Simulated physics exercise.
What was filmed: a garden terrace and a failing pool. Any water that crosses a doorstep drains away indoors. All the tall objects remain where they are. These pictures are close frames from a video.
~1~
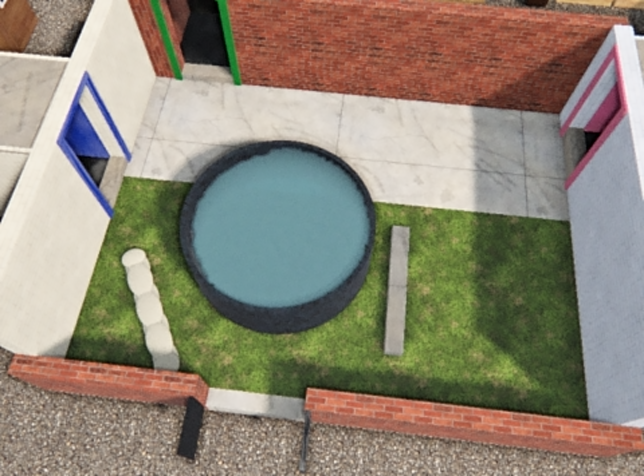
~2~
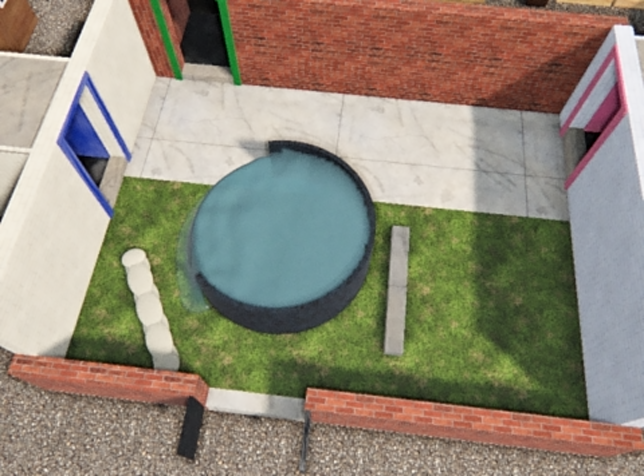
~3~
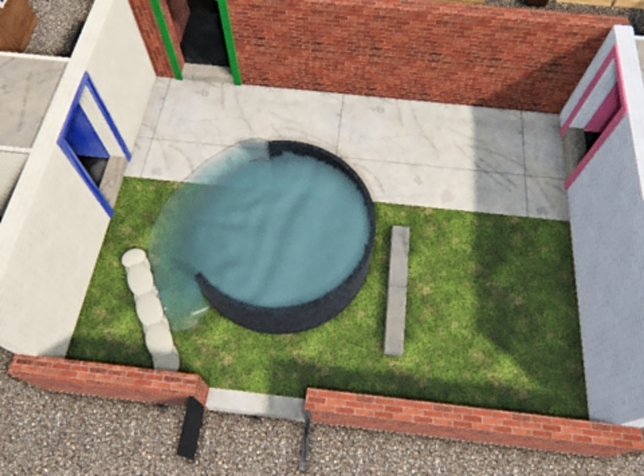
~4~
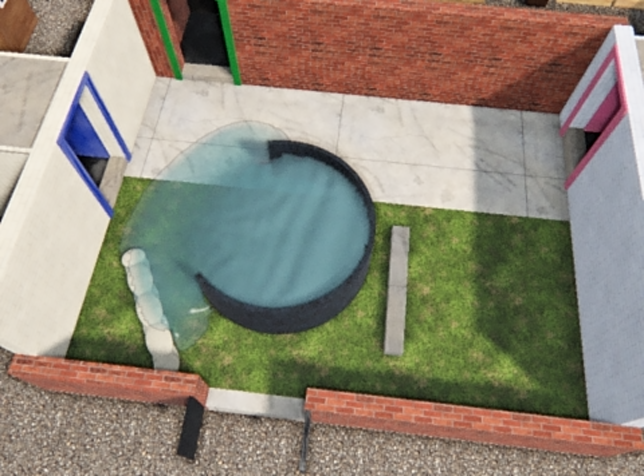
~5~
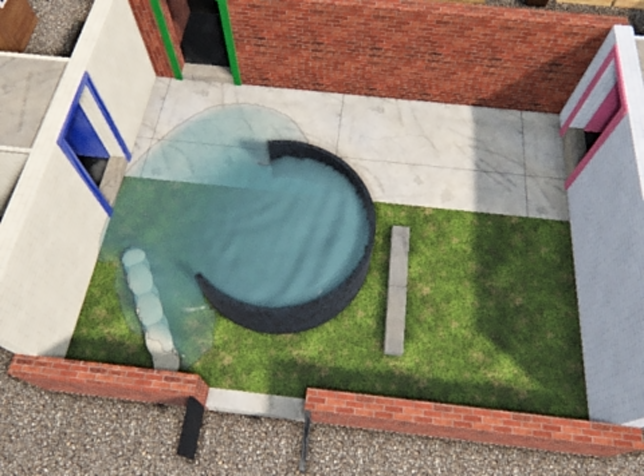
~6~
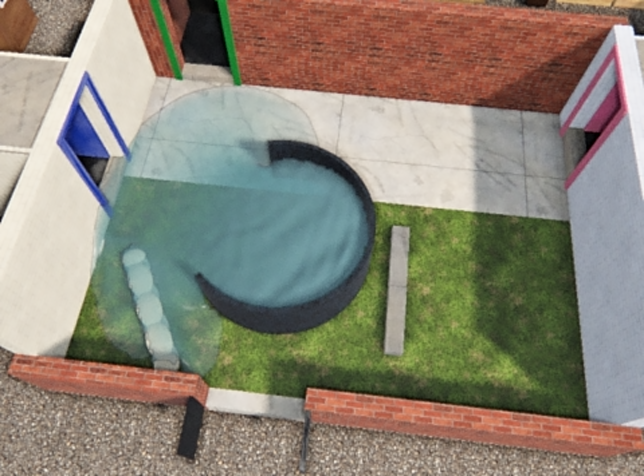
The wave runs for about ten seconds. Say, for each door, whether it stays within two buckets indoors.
Result: Most likely the pink door will not exceed two buckets. Most likely the blue door will exceed two buckets. Most likely the green door will exceed two buckets.
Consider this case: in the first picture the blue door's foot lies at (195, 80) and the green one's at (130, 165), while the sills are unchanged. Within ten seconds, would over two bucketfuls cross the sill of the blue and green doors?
So the blue door ends up above and the green door ends up above.
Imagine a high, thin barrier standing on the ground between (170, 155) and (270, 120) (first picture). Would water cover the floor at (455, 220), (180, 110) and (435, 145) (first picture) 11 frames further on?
Taking them in order, I'd say parched, soaked and soaked.
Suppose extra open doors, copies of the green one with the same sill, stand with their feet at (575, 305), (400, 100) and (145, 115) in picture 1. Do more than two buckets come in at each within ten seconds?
Sure - the first stays short, the second stays short, the third gets past.
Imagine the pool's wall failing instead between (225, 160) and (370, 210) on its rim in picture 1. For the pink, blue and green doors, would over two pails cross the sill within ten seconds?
Result per door - pink door: Exceeds; blue door: Does not exceed; green door: Exceeds.
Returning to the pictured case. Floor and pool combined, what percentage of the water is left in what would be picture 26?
82 per cent.
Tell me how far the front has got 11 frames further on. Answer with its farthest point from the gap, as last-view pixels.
Approximate pixel: (417, 103).
A moment on, water covers 35 % of the floor; the pink door not reached, the blue door over two buckets in, the green door under two buckets in.
Next, water covers 40 % of the floor; the pink door not reached, the blue door far over two buckets in, the green door far over two buckets in.
Then, water covers 60 % of the floor; the pink door not reached, the blue door far over two buckets in, the green door far over two buckets in.
Later, water covers 90 % of the floor; the pink door wet at the sill, nothing in, the blue door far over two buckets in, the green door far over two buckets in.
In the end, water covers 95 % of the floor; the pink door wet at the sill, nothing in, the blue door far over two buckets in, the green door far over two buckets in.
